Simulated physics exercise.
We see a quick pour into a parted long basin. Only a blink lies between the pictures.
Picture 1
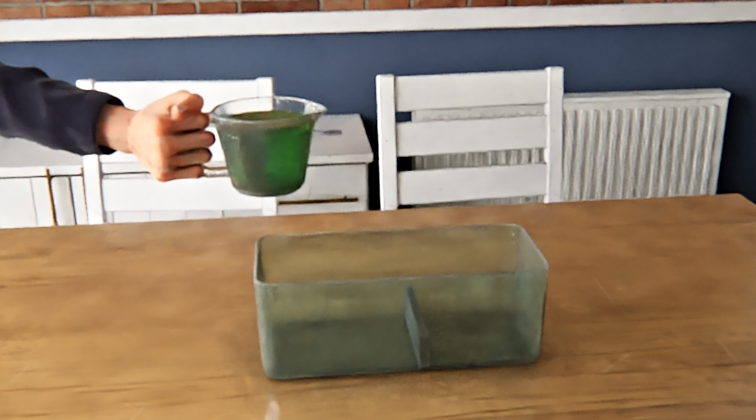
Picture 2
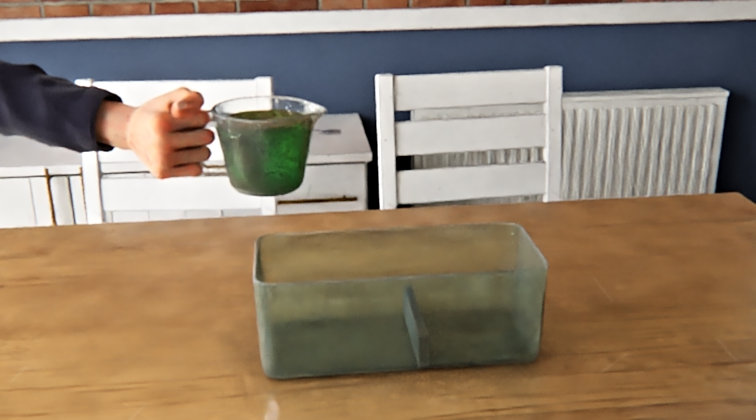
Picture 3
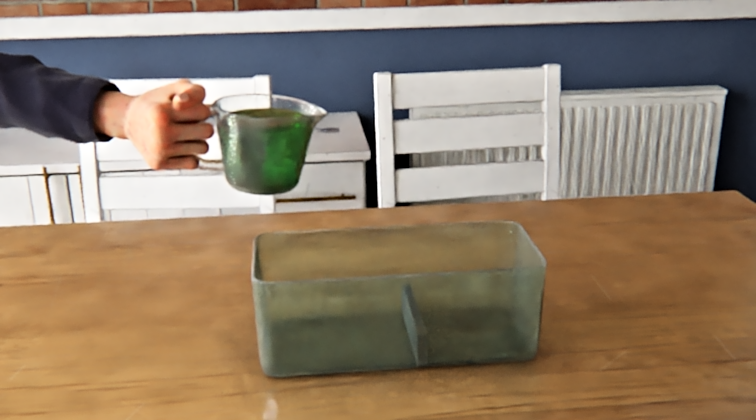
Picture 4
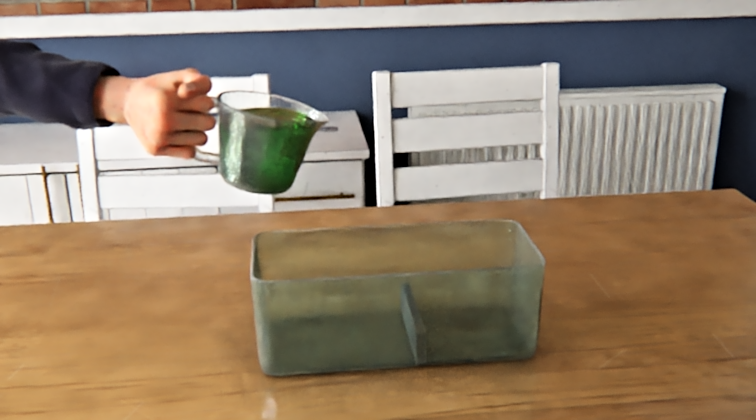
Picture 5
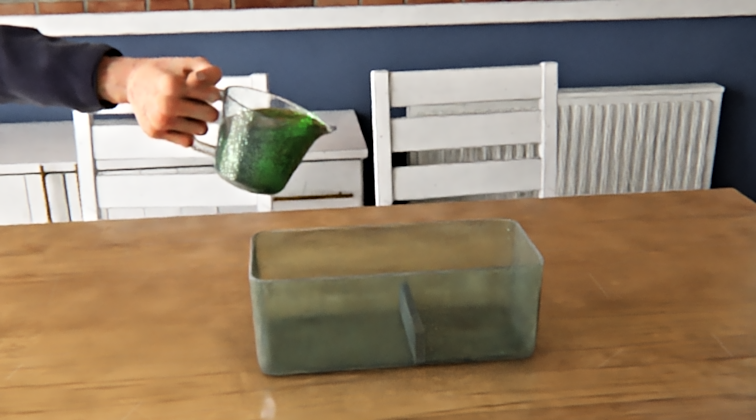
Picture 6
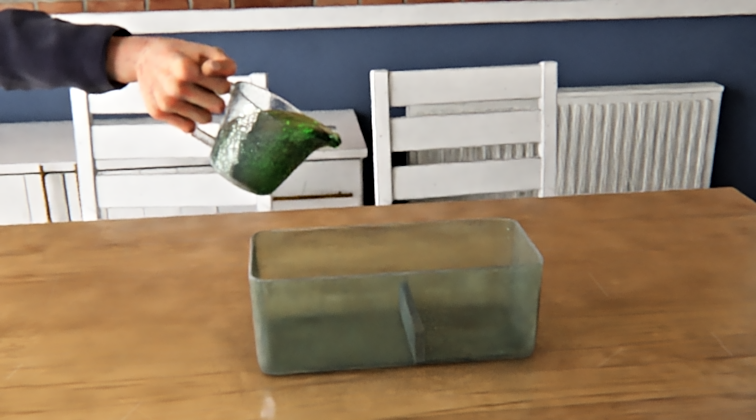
A hand holds a glass jug of green liquid above a divided basin and gradually tilts it right.
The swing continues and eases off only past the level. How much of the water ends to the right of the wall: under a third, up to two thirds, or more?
In the end not even a third is right of the wall.
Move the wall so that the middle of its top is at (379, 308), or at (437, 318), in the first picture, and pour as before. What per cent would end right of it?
The first gives 40 %, the second 15 %.
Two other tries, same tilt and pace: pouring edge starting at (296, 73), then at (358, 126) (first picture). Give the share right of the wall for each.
About 10 and 20 per cent.
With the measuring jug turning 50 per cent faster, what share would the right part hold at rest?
Near 10 %.
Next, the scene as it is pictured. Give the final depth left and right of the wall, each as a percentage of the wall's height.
Near 50 on the left, 0 on the right.
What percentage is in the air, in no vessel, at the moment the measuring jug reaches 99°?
Near 30 %.
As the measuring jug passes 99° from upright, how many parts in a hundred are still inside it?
Roughly 30 in a hundred.
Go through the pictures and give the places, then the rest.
Tilt 0°; pouring edge (327, 108); surface from (218, 122) to (313, 119); the long basin's rim runs from (257, 261) to (534, 246); the wall's top is at (416, 311), in the first frame.
Tilt 2°; pouring edge (327, 109); surface from (218, 120) to (313, 118), in the second frame.
Tilt 6°; pouring edge (328, 112); surface from (219, 118) to (313, 118), in the third frame.
Tilt 13°; pouring edge (330, 119); surface from (222, 117) to (317, 118), in the fourth frame.
Tilt 23°; pouring edge (332, 130); surface from (221, 121) to (326, 121), in the fifth frame.
Tilt 34°; pouring edge (333, 143); surface from (222, 128) to (328, 133); 4 per cent is over the edge, in the sixth frame.
A moment on, the measuring jug is tipped on its side and 29 per cent is still to pour, 41 is left of the wall and 0 right of it.
Next, the measuring jug is tipped right over and 1 per cent is still to pour, 91 is left of the wall and 3 right of it.
Then the measuring jug is tipped right over and 0 per cent is still to pour, 91 is left of the wall and 6 right of it.
Later the measuring jug is tipped right over and 0 per cent is still to pour, 91 is left of the wall and 6 right of it.
Finally, 91 per cent lies left of the wall, 6 right of it and 3 outside.
